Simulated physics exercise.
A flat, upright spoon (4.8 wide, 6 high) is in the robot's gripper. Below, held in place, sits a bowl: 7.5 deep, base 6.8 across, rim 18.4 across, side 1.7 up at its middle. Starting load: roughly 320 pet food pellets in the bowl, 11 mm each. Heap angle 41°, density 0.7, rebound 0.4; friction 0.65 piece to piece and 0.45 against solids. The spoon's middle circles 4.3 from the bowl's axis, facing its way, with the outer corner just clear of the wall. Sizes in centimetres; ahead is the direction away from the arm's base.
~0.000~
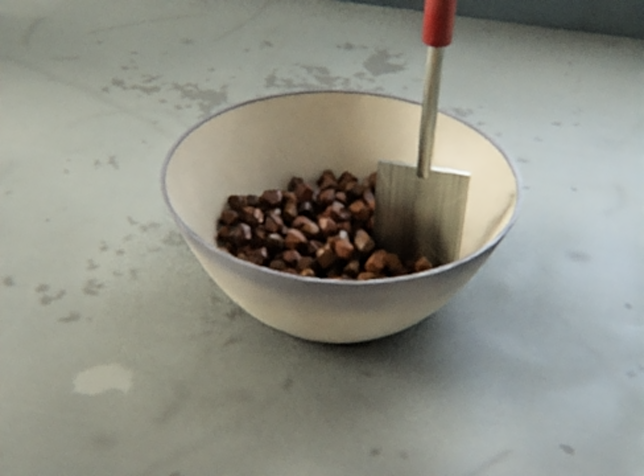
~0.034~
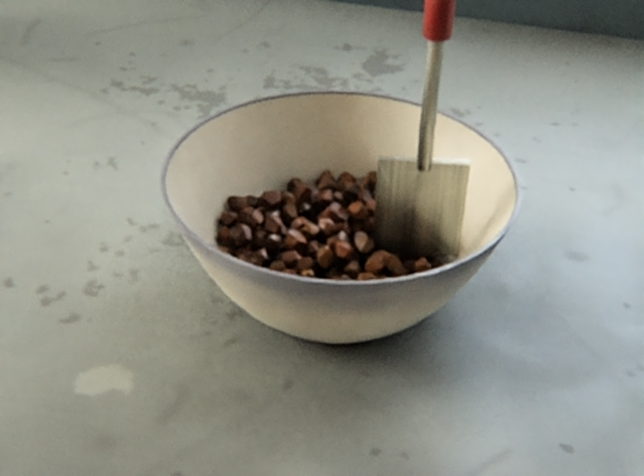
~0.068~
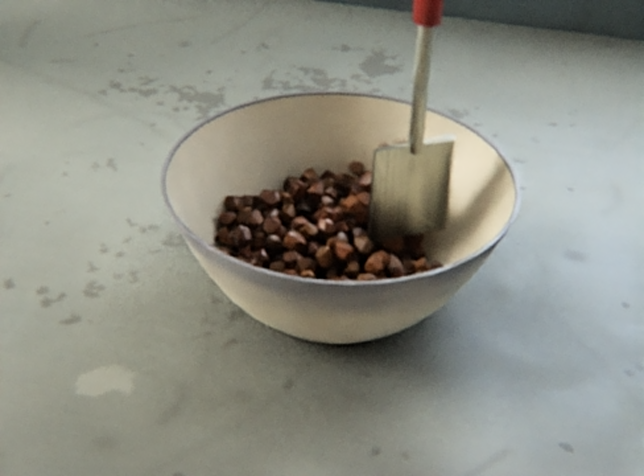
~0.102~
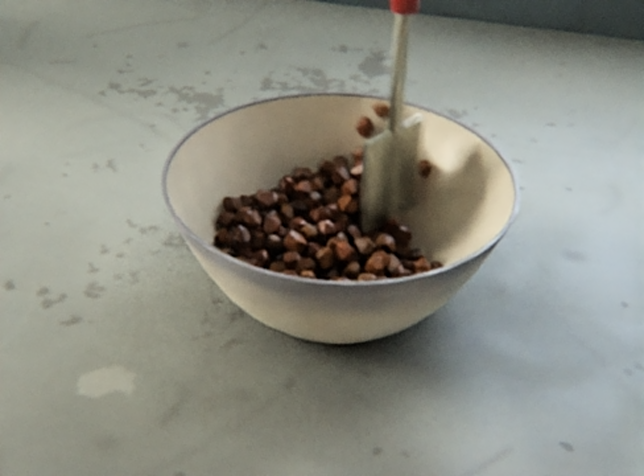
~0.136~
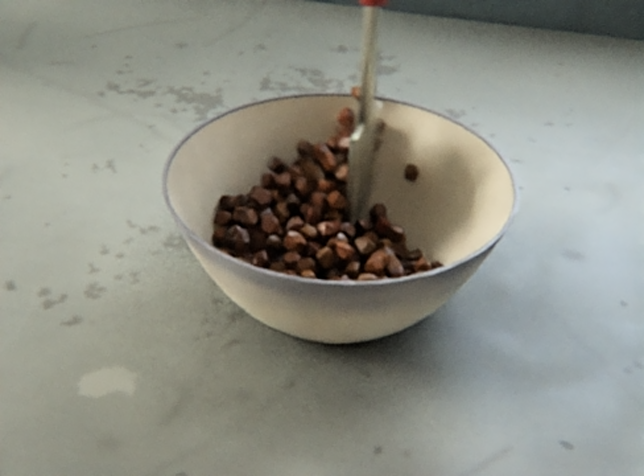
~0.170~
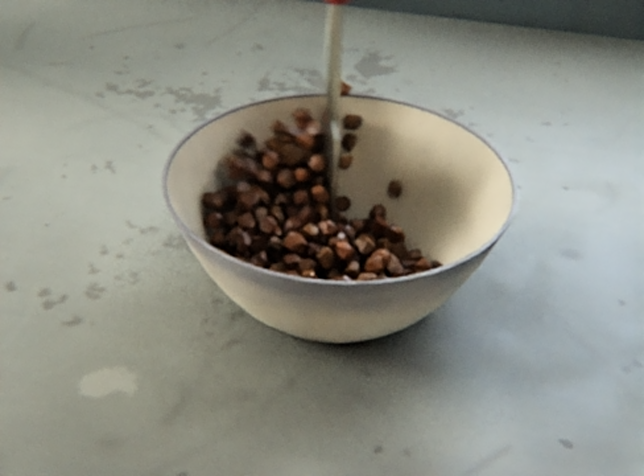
On a mottled grey surface, a red-handled metal scraper stands in a cream bowl of small brown pellets, then turns edge-on as it sweeps left around the far side, pushing pellets up into a loose, scattering heap.
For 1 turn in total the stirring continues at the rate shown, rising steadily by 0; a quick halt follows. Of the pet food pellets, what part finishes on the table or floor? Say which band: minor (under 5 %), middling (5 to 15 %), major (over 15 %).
Band: Middling.
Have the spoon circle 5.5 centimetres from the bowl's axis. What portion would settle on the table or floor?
It would come to about 0 per cent.
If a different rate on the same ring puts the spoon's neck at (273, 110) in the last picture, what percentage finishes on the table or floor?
Around 20 in a hundred.
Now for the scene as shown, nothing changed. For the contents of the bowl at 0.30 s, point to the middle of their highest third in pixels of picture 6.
Centre of upper third: Approx. (246, 238) px.
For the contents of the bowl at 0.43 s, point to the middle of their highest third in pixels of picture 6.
(405, 258).
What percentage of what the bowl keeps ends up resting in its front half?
Roughly 30 per cent.
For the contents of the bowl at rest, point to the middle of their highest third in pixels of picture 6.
About (403, 195).
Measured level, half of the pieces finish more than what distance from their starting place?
Reading: Around 7 cm.
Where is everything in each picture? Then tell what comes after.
The first frame shows spoon neck at (427, 142), 0° round; upper third of the load around (329, 233), from x 225 to 445, top at y 180; 318 in the bowl.
The second frame shows spoon neck at (427, 135), 10° round; upper third of the load around (329, 232), from x 225 to 445, top at y 180.
The third frame shows spoon neck at (418, 118), 35° round; upper third of the load around (328, 220), from x 225 to 435, top at y 150.
The fourth frame shows spoon neck at (397, 105), 59° round; upper third of the load around (325, 214), from x 225 to 435, top at y 110.
The fifth frame shows spoon neck at (367, 96), 84° round; upper third of the load around (315, 207), from x 220 to 435, top at y 95.
The sixth frame shows spoon neck at (333, 94), 108° round; upper third of the load around (292, 196), from x 210 to 435, top at y 90; 318 in the bowl.
By 0.30 s, 203° round, highest piece 10 above the table; 311 in the bowl, 7 in flight or on the tool.
By 0.43 s, 298° round, highest piece 9 above the table; 303 in the bowl, 10 on the table or floor, 5 in flight or on the tool.
By 0.70 s, 0° round, highest piece 7 above the table; 294 in the bowl, 24 on the table or floor.
By 1.40 s, 0° round, highest piece 7 above the table; 294 in the bowl, 24 on the table or floor.
Final count, 294 in the bowl, 24 on the table or floor. That is 8 % on the table or floor.
